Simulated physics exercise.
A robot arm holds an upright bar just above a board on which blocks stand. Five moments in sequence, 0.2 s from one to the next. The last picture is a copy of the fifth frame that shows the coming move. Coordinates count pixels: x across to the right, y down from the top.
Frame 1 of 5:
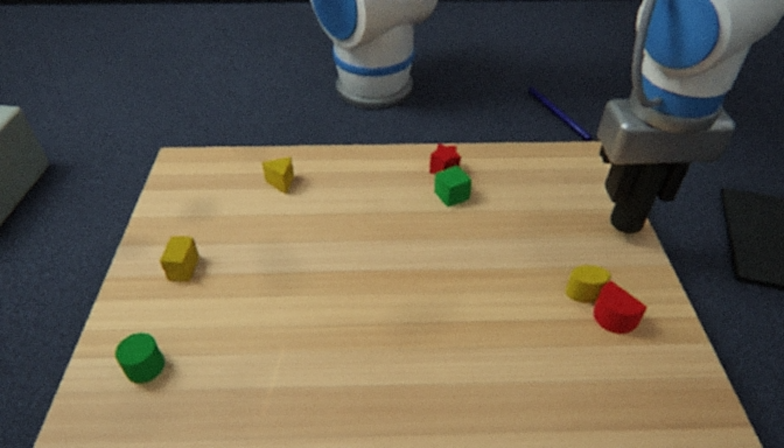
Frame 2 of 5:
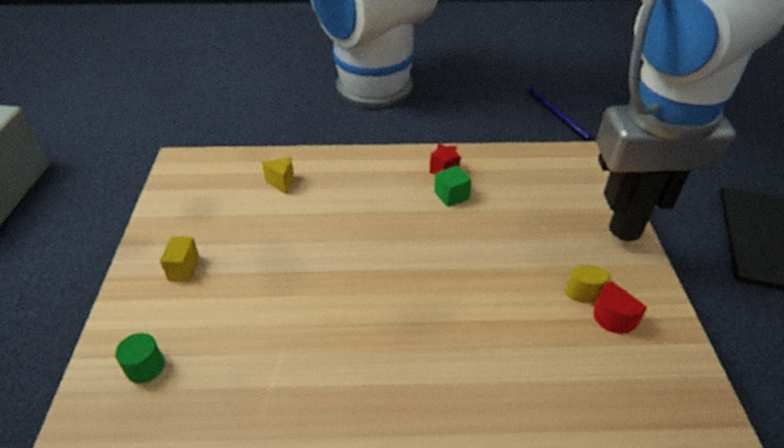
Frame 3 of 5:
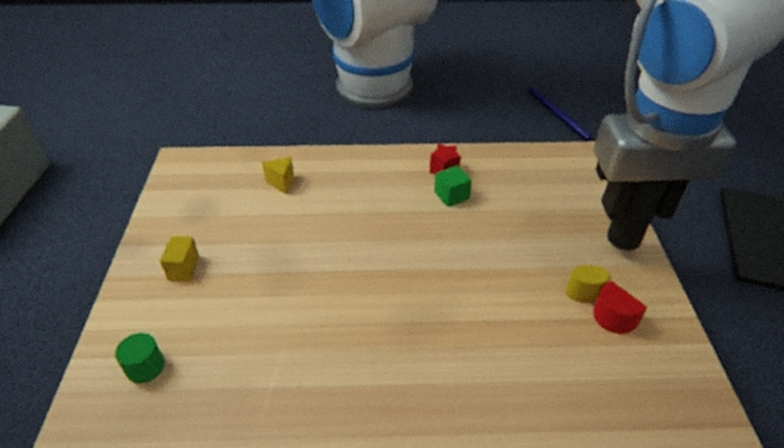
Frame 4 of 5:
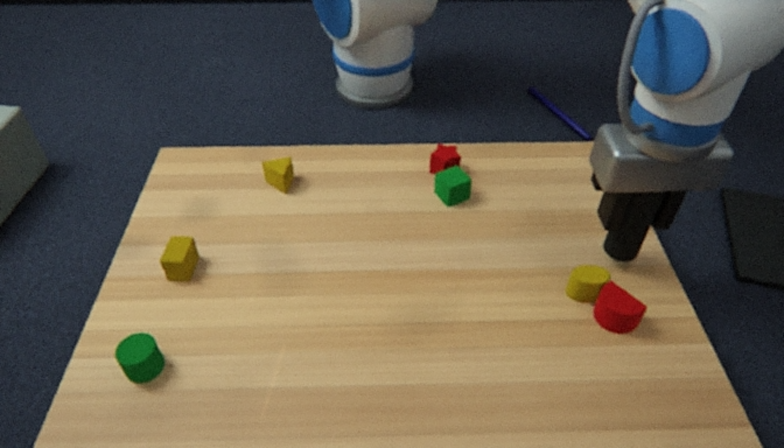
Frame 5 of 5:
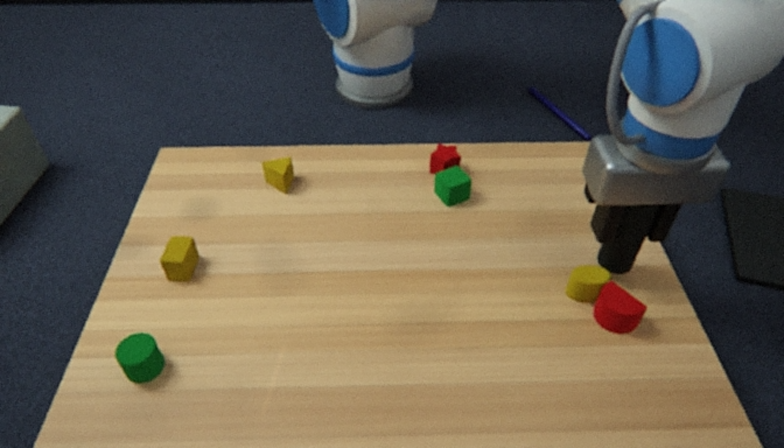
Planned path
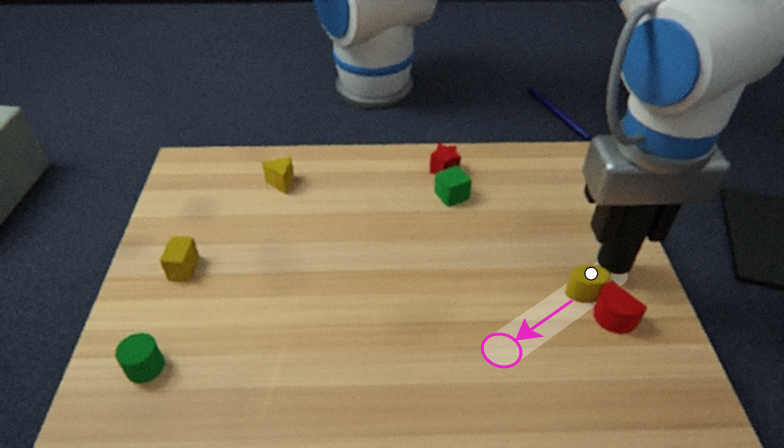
A robot arm holding a dark upright bar moved slightly toward the viewer and a touch left, nearing the yellow and red blocks on the wooden board's right side, while all the blocks stayed still.
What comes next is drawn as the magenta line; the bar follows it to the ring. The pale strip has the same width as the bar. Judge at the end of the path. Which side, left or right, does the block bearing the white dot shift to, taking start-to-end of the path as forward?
It shifts rightward.
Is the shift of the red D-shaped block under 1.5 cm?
The answer is yes.
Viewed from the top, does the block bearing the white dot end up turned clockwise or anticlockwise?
Looking down: Clockwise.
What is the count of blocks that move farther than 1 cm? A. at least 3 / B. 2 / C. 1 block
C (1 block)
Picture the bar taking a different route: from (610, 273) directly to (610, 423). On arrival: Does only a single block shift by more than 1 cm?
Short answer: No.
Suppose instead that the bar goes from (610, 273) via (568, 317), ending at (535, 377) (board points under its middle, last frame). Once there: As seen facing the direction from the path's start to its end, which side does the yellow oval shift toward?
Out to the right.
Path on the board, in a line from (610, 273) to (502, 350); the dot is on the yellow oval.
The first path, step by step. One third of the way, bar at (581, 286); yellow oval at (559, 291), turned 25° clockwise.
Two thirds of the way, bar at (544, 312); yellow oval at (515, 307), turned 75° clockwise.
At the end, bar at (504, 340); yellow oval at (472, 318), turned 155° clockwise; red D-shaped block in place.
